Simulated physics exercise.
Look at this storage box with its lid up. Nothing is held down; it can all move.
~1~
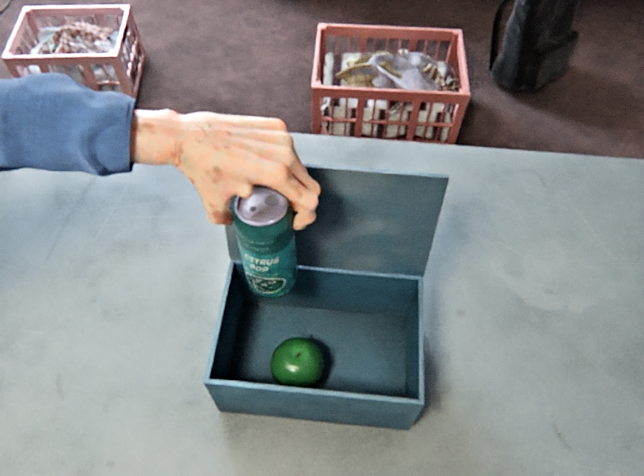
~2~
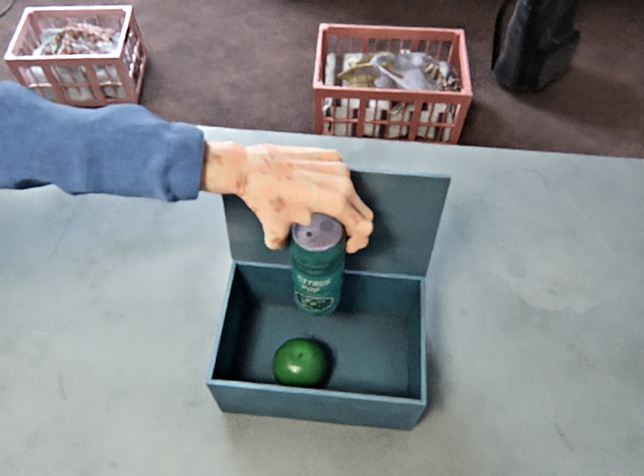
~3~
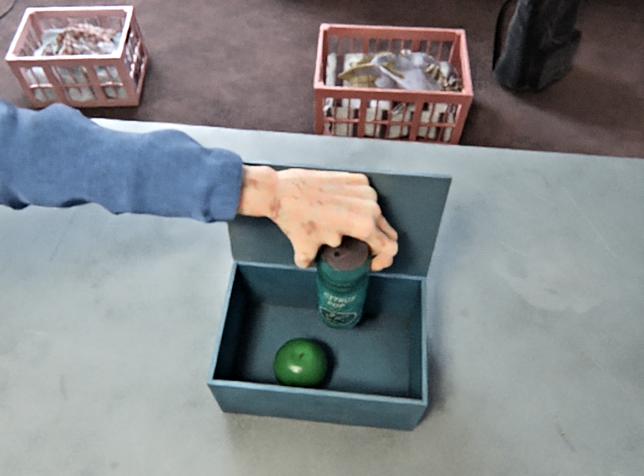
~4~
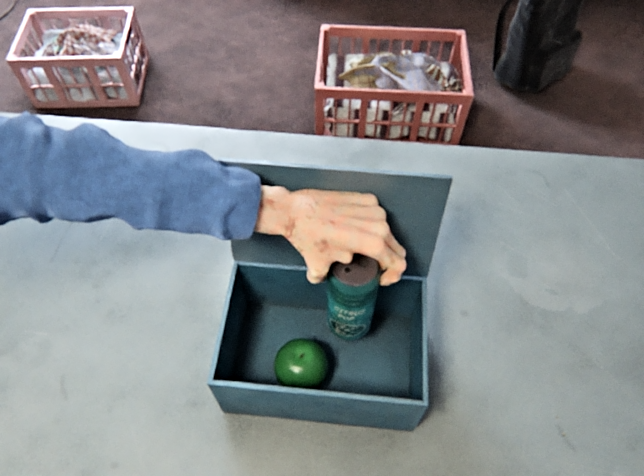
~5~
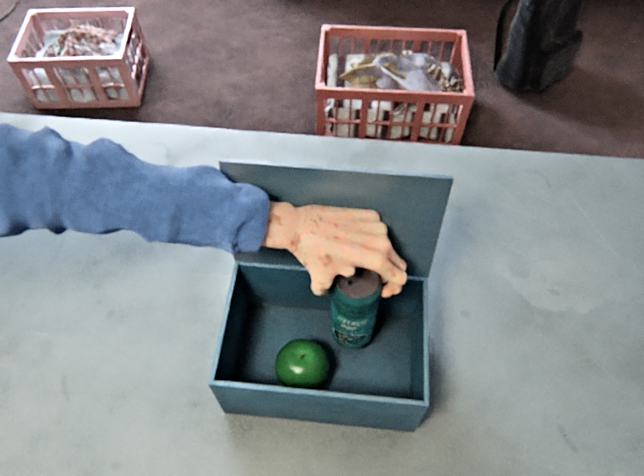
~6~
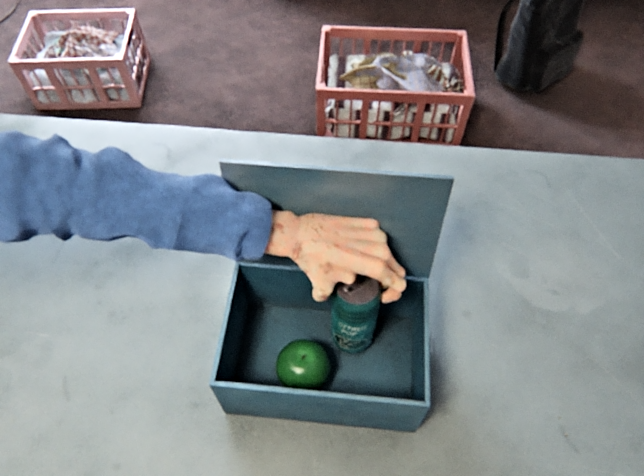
A hand in a blue sleeve, reaching in from the left, carries a turquoise can rightward over an open blue-grey box and lowers it inside, keeping hold of its top. The box sits with its lid up on a pale grey-green table seen from above, a green apple lying still near its front. Behind, two pinkish-red crates and a dark object stand on brown flooring, while the view barely shifts.
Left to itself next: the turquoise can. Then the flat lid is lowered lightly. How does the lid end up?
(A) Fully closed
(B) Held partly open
B.
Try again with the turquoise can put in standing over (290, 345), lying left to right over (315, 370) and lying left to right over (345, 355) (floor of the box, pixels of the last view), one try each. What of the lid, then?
The first placement leaves the lid partly open, the second fully closed, and the third fully closed.
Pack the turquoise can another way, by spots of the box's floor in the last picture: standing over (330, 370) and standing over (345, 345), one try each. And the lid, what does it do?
The first time it seals the box, the second time it cannot come down.
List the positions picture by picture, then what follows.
In the first frame, on its way; turquoise can (268, 246); green apple (297, 364).
In the second frame, on its way; turquoise can (317, 267); green apple (300, 365).
In the third frame, on its way; turquoise can (342, 284); green apple (301, 365).
In the fourth frame, on its way; turquoise can (351, 297); green apple (301, 365).
In the fifth frame, on its way; turquoise can (354, 307); green apple (302, 366).
In the sixth frame, put in, still held; turquoise can (354, 313); green apple (303, 366).
Then, 1.10 s after the last picture, lid starting down.
Then, 1.60 s after the last picture, lid 64° above the rim; turquoise can tipped 5° from how it was near (354, 317).
Then, 1.90 s after the last picture, lid 49° above the rim; turquoise can tipped 12° from how it was near (354, 324).
Then, 2.30 s after the last picture, lid 23° above the rim; turquoise can tipped 37° from how it was near (352, 351).
At rest, lid 21° above the rim; tipped over in the box, turquoise can; green apple in place. Seen from the same camera at the end, turquoise can near (352, 351).
